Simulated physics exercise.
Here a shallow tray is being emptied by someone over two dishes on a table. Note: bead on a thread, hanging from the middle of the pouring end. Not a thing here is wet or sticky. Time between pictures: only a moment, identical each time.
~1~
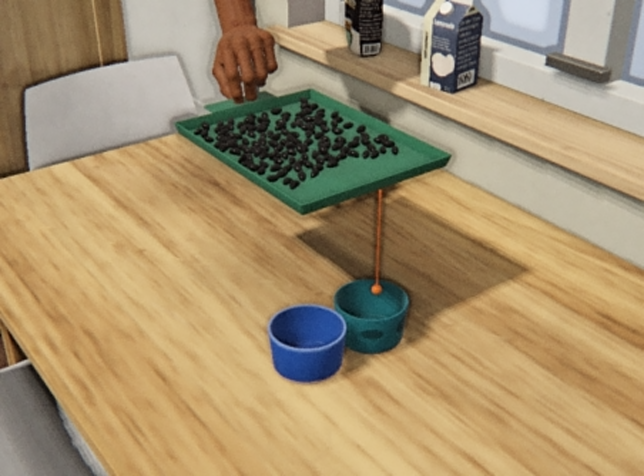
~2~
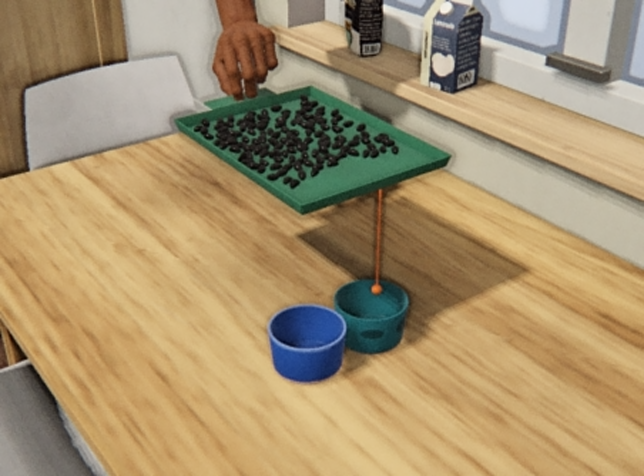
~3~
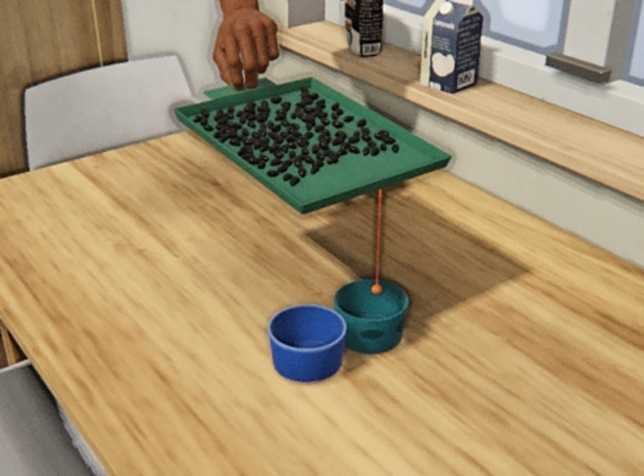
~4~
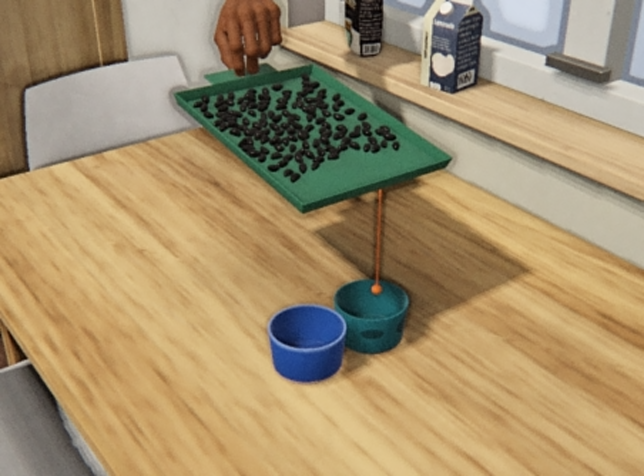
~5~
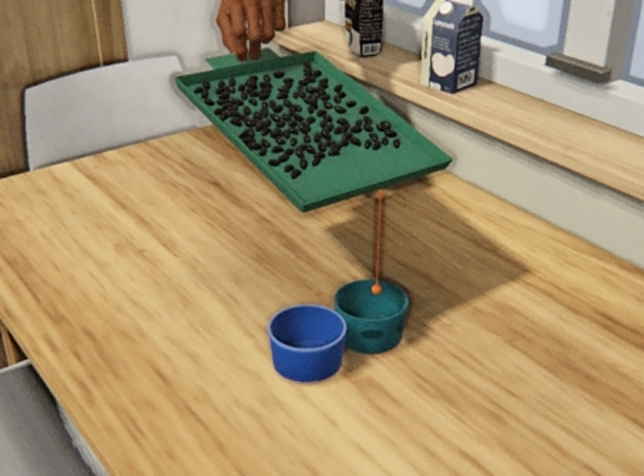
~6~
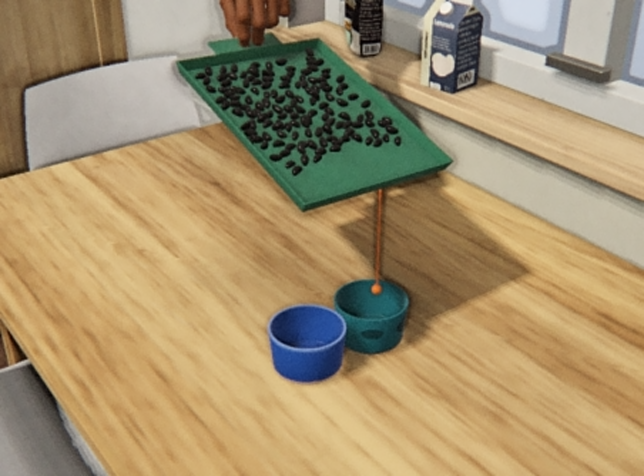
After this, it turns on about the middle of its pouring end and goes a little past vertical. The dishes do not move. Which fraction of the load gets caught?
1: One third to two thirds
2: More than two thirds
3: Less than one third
Less than one third (3).
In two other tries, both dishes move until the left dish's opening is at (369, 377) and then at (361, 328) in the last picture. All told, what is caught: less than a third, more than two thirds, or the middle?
Case one, under a third; case two, the middle third.
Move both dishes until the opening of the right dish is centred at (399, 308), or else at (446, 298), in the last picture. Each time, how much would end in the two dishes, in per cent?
Roughly 30% on the first try and 70% on the second.
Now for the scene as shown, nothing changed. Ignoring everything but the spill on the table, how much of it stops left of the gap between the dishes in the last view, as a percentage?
Estimate: About 0 in every hundred.
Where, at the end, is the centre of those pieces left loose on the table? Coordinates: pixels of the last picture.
I'd put the middle somewhere around (449, 359) in the last picture.
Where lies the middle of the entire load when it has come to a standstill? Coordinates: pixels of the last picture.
Centre at rest: Close to (449, 359).
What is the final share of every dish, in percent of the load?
Left dish 0, right dish 0 %.
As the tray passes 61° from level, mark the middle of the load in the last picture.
The load is centred near (387, 162).
Just after the last frame, tray tipped steeply; the larger part on the tray; about a tenth in the air.
A moment on, tray tipped right over; roughly two thirds on the tray; just a few in the right dish; roughly a third outside both; just a few in the air.
Further on, tray tipped past a quarter turn; just a few in the right dish; almost all outside both.
When it is over, tray tipped past a quarter turn; not one in the left dish; just a few in the right dish; almost all outside both.
